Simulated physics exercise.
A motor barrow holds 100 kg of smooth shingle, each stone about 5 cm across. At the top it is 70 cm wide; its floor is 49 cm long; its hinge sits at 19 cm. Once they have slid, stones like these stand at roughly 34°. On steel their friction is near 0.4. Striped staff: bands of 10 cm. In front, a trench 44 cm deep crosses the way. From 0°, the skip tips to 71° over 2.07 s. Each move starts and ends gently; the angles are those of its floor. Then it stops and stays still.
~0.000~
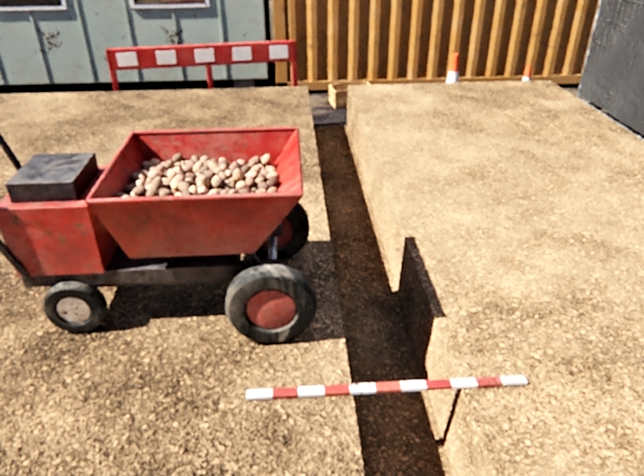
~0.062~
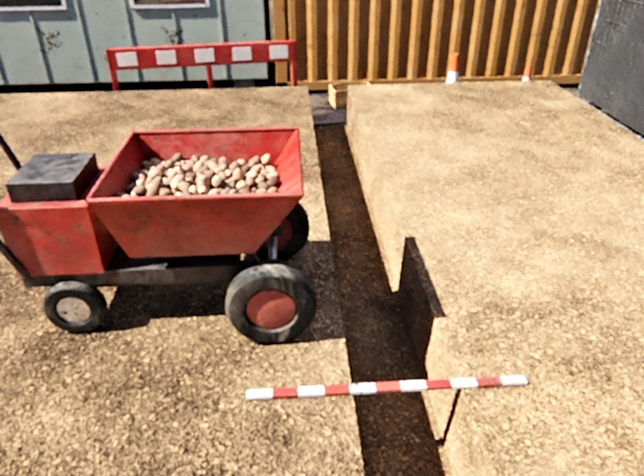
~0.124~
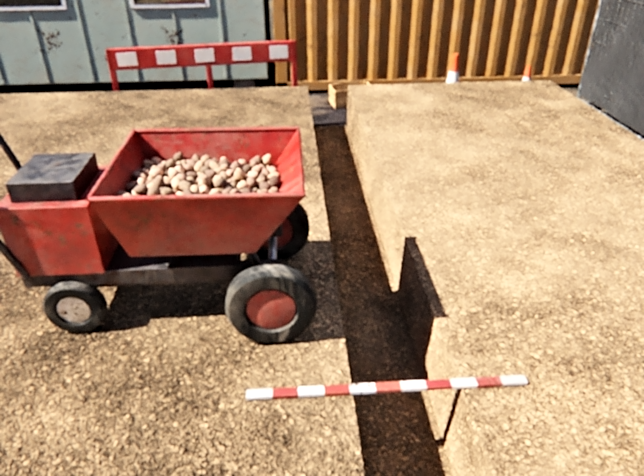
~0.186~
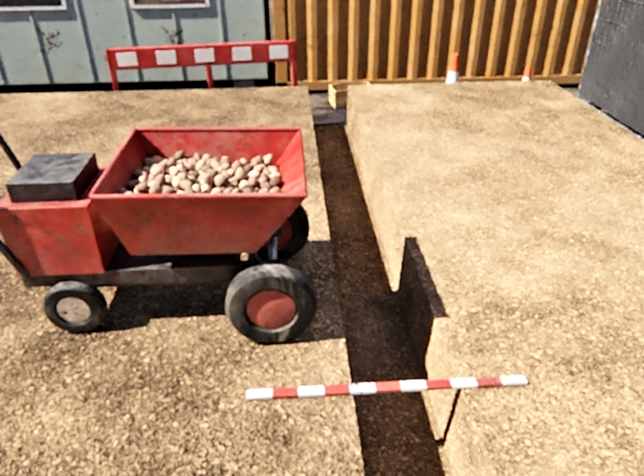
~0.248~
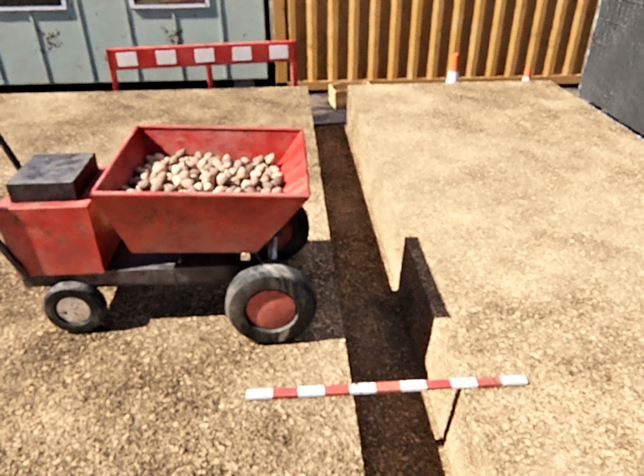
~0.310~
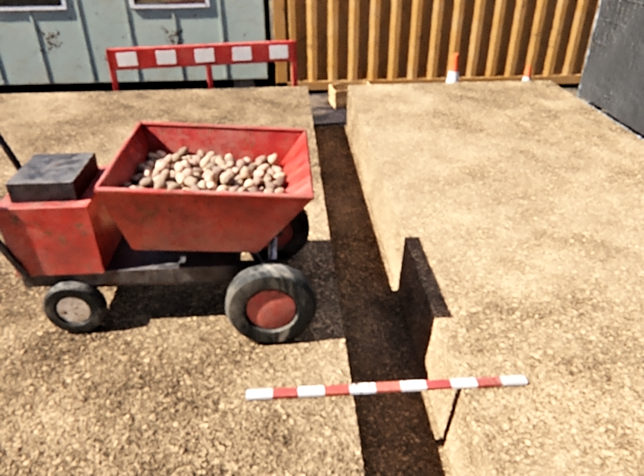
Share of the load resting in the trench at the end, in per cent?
65 per cent.
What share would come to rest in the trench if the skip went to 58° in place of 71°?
Roughly 55 per cent would end in the trench.
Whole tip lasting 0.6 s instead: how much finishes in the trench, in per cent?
It would be near 35 per cent.
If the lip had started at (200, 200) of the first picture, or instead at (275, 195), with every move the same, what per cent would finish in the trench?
Estimates: 95 % then 95 %.
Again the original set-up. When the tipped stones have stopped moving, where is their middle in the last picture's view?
Their middle lands near (406, 345).
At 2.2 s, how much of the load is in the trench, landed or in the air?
Close to 35 per cent has got there by then.
After 1.5 s the floor is at 60°; 98 % in the skip, 2 % in the trench; the foremost stones are at (410, 250).
After 2.2 s the floor is at 71°; 40 % in the skip, 33 % in the trench, 27 % past the trench; the foremost stones are at (522, 280).
After 2.5 s the floor is at 71°; 16 % in the skip, 48 % in the trench, 36 % past the trench; the foremost stones are at (555, 276).
After 4.5 s the floor is at 71°; 0 % in the skip, 65 % in the trench, 35 % past the trench; the foremost stones are at (563, 276).
